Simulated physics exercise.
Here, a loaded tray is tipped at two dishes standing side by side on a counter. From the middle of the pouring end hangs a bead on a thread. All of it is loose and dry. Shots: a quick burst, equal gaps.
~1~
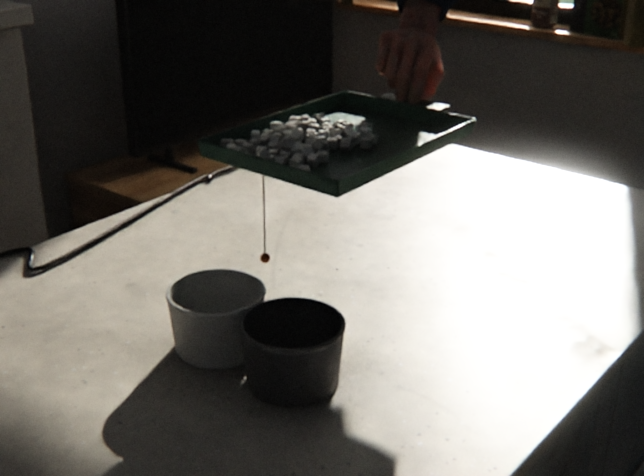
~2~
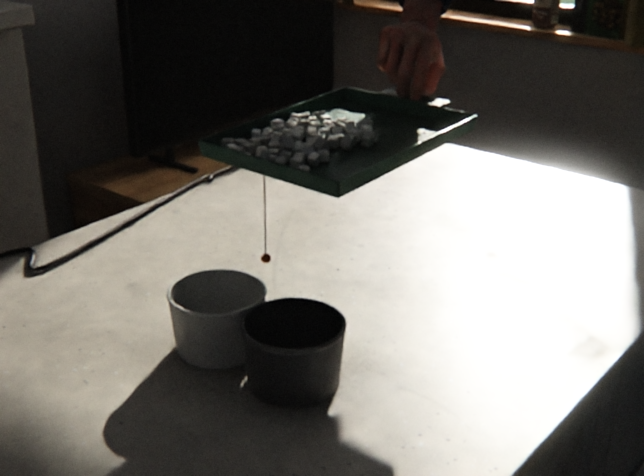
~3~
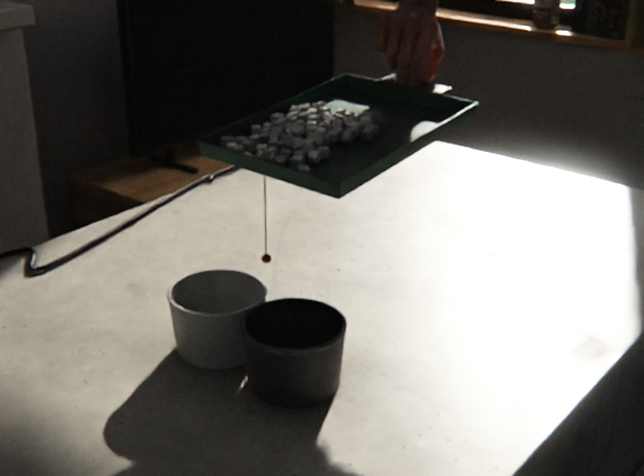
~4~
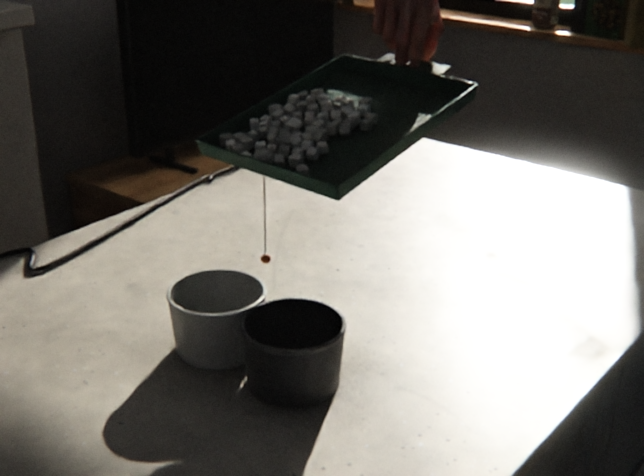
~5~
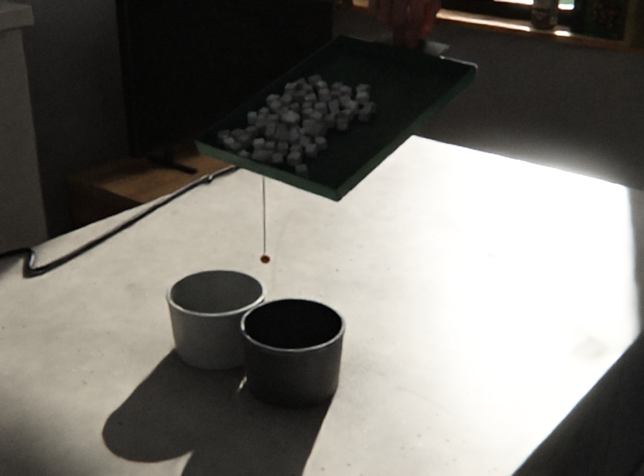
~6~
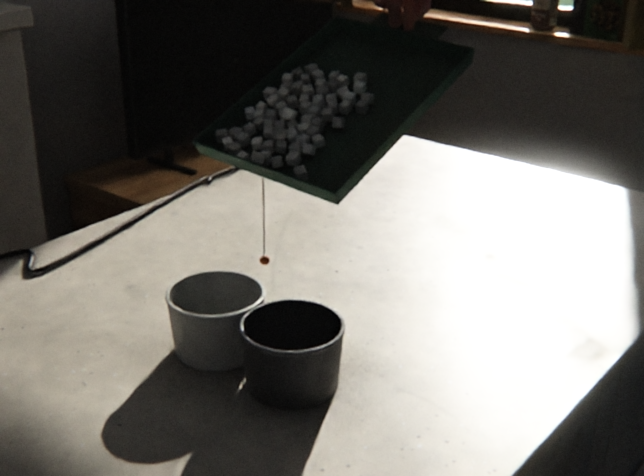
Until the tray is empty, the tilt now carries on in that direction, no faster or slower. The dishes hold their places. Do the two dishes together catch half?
More of the load is caught than lost.
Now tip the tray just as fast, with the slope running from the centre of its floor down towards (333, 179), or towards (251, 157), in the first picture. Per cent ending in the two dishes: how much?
Shares: 40 %, then 20 %.
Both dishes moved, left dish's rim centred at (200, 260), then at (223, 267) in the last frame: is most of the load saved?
Taking them in turn, it's short of half and then short of half.
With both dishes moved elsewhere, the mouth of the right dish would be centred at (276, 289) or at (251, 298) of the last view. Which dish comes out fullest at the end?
Try 1: The dish at right; try 2: The dish at right.
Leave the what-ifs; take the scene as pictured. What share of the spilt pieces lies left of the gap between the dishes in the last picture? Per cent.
It comes to 90 per cent or so.
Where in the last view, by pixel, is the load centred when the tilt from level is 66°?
Look around (268, 141) in the last picture.
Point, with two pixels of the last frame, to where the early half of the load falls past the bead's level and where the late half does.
The early half goes through (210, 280), the late half through (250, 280).
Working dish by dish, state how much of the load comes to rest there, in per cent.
Out of every hundred, close to 40 go left and close to 30 go right.
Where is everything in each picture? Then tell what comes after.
Corners of the pouring end (201, 140) and (338, 179), level; middle of the load (297, 136), sugar cubes; left dish (183, 332); right dish (259, 368); bead on its thread (265, 258), in the first frame.
Corners of the pouring end (202, 140) and (338, 180), level; middle of the load (297, 135), in the second frame.
Corners of the pouring end (201, 140) and (338, 182), tipped barely, lowest at the right corner; middle of the load (297, 131), in the third frame.
Corners of the pouring end (200, 139) and (337, 184), tipped a little, lowest at the right corner; middle of the load (295, 125), in the fourth frame.
Corners of the pouring end (198, 139) and (336, 187), tipped clearly, lowest at the right corner; middle of the load (293, 119), in the fifth frame.
Corners of the pouring end (196, 140) and (334, 190), tipped clearly, lowest at the right corner; middle of the load (290, 114); left dish (182, 334); right dish (259, 370), in the sixth frame.
Just after the last frame, tray tipped steeply; almost all on the tray; just a few in the air.
A moment on, tray tipped past a quarter turn; the larger part on the tray; about a tenth in the right dish; about a tenth in the left dish; just a few outside both; just a few in the air.
Further on, tray tipped past a quarter turn; roughly a third in the right dish; roughly a third in the left dish; roughly a quarter outside both.
When it is over, tray tipped past a quarter turn; roughly a third in the right dish; roughly a third in the left dish; roughly a quarter outside both.
